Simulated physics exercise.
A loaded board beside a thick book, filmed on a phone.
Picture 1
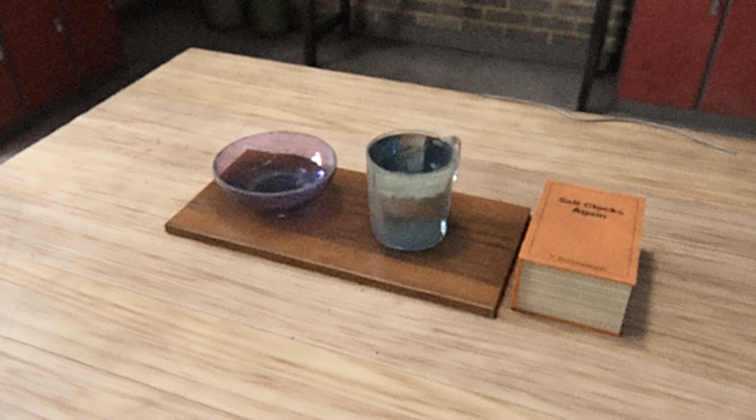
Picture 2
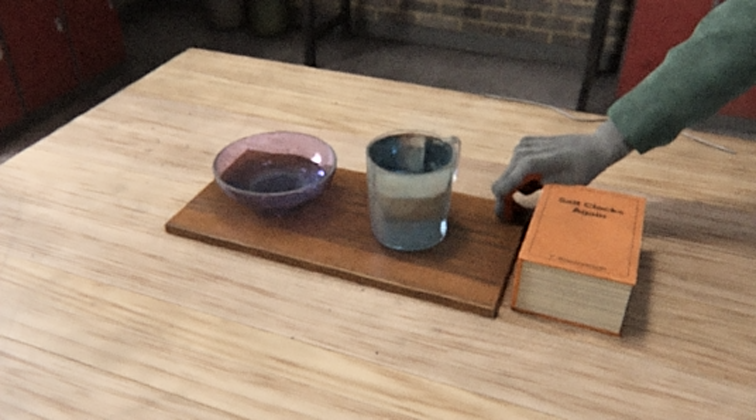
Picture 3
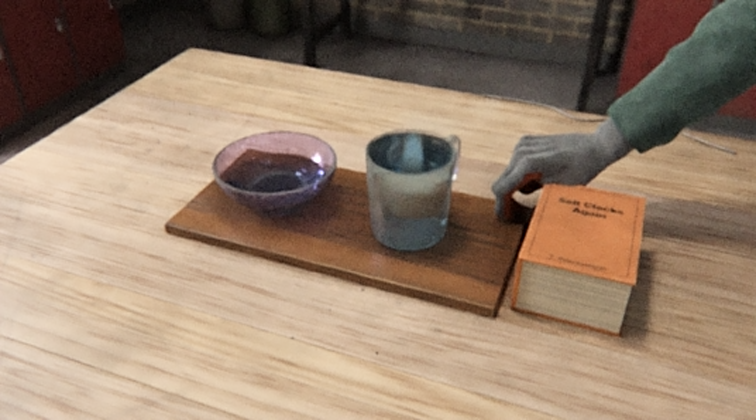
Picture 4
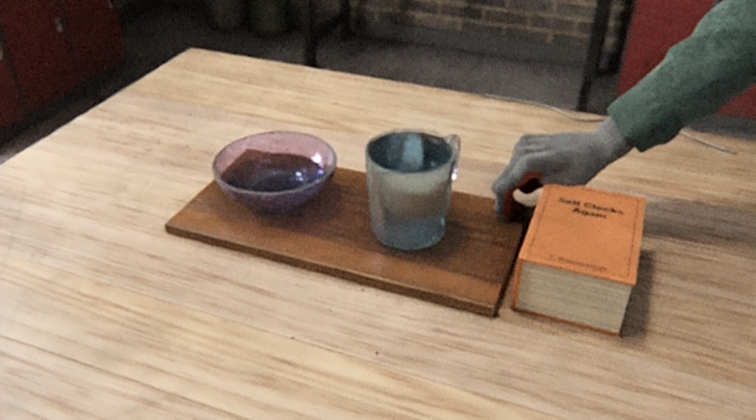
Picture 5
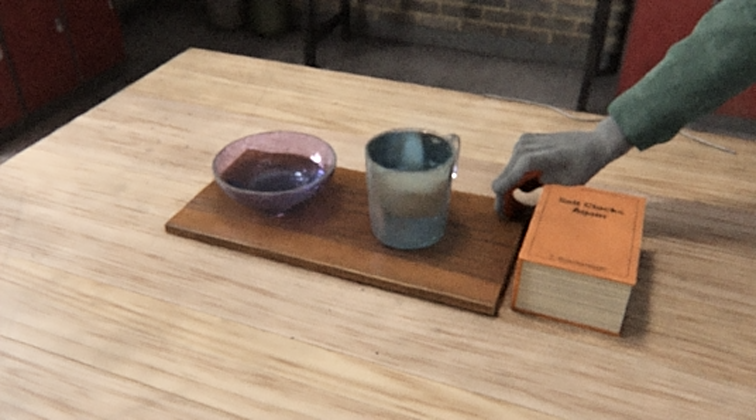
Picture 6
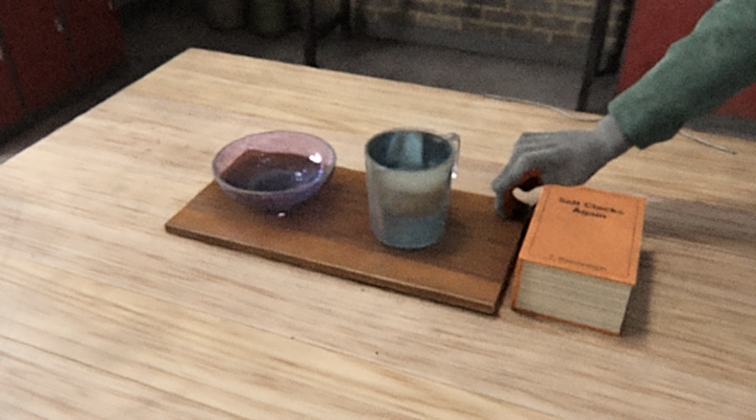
A hand reaches in from the right and grips the board, which barely moves.
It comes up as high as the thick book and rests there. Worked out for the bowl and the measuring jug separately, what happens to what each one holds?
On the left the bowl - it stays put; on the right the measuring jug - part of it escapes.
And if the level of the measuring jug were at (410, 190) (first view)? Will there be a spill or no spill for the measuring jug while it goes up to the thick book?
It keeps every drop.
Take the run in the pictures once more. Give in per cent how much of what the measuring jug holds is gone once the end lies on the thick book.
I'd say 8 percent.
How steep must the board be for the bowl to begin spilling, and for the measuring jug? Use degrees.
Readings, in sequence: 25 deg and 4 deg.
Next, the board slopes by about 6°; bowl, its rim is dry; measuring jug, it has slopped over.
After that, the board slopes by about 12°; bowl, its rim is dry; measuring jug, it has slopped over.
Finally, the board slopes by about 11°, resting on the thick book; bowl, its rim is dry; measuring jug, it has slopped over.
